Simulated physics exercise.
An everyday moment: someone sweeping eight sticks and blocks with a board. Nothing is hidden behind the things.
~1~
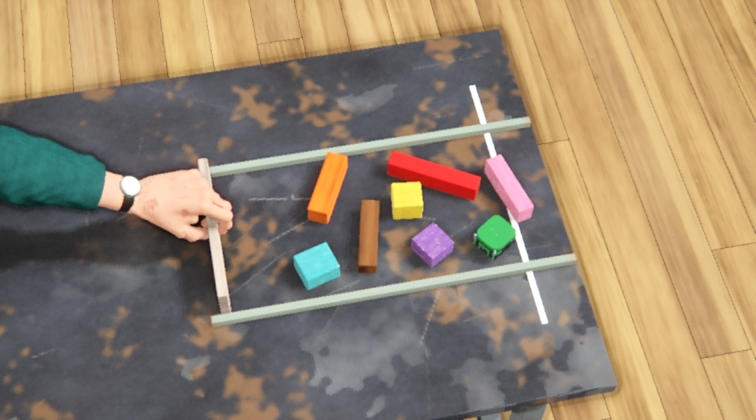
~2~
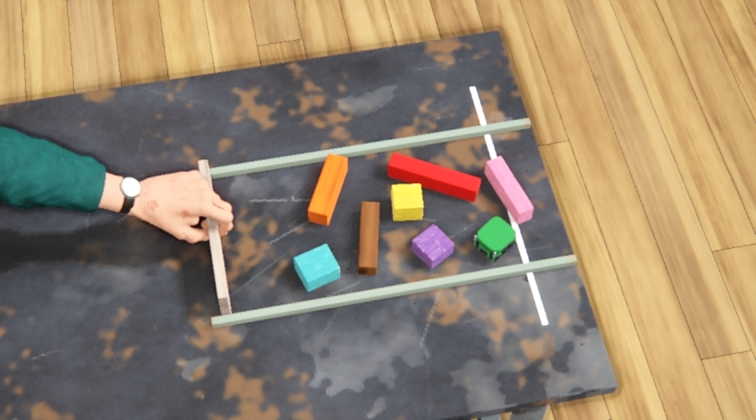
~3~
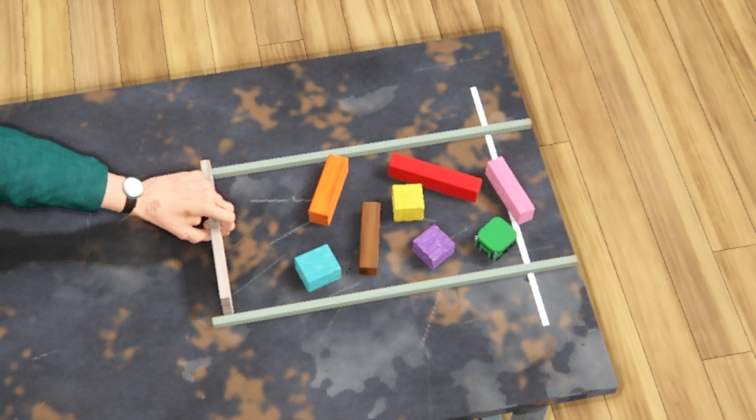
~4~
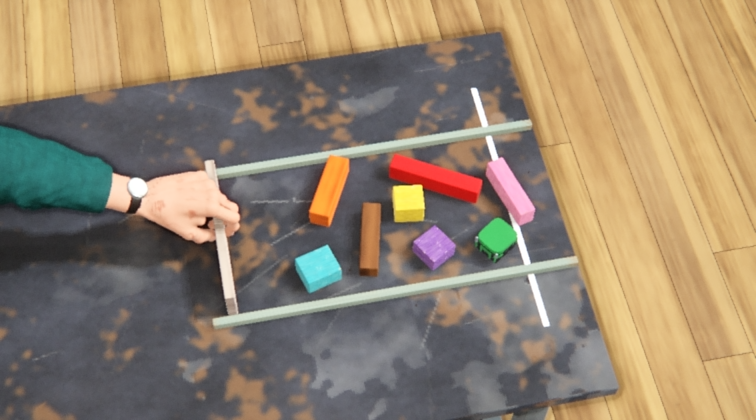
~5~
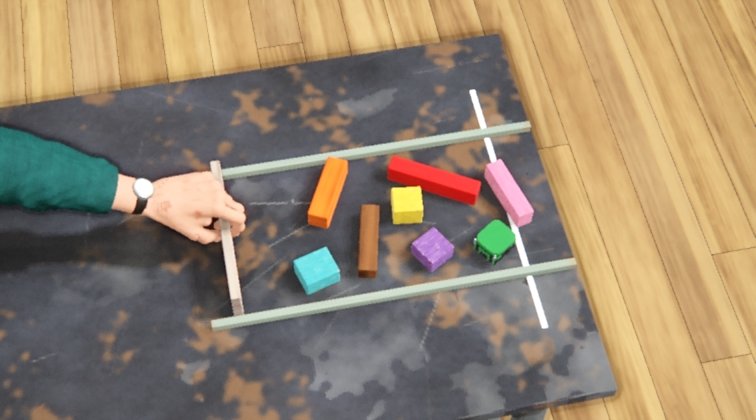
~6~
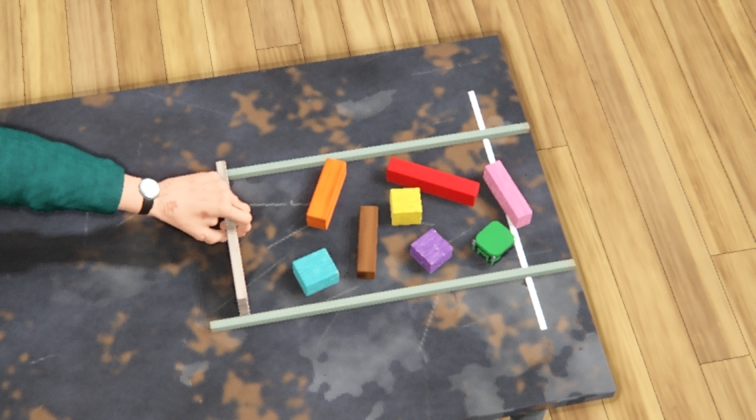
A hand slides a board slightly right between two rails, while the colourful blocks stay still.
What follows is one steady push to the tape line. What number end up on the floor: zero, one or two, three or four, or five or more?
In the end the number that fall off is five or more.
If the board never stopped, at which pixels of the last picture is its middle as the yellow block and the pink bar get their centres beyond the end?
About (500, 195), and (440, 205) for the other.
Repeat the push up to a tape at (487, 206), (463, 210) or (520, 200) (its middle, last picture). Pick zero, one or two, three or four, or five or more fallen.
In that order: Three to four; 1 or 2; 5 or more.
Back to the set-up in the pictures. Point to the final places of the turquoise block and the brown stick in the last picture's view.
The turquoise block stops around (536, 239); the brown stick around (550, 209).
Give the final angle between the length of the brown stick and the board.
Some 15 degrees.
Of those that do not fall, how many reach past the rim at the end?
That would be 1.
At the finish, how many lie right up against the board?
It touches 2.
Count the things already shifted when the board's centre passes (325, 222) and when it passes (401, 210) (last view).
By then 3, and 8.
Soon after, none off yet; pink bar at rest near (507, 194); green case at rest near (494, 243); red stick at rest near (433, 182).
After that, none off yet; pink bar moving near (510, 194); green case displaced a little near (509, 240); red stick displaced a little near (449, 173).
And then, one off so far; pink bar on its way down near (570, 236); green case tilting well over near (580, 234); red stick displaced about its own width near (514, 160).
In the end, the number that fall off is five or more; gone, yellow block, purple block, red stick, green case and pink bar.
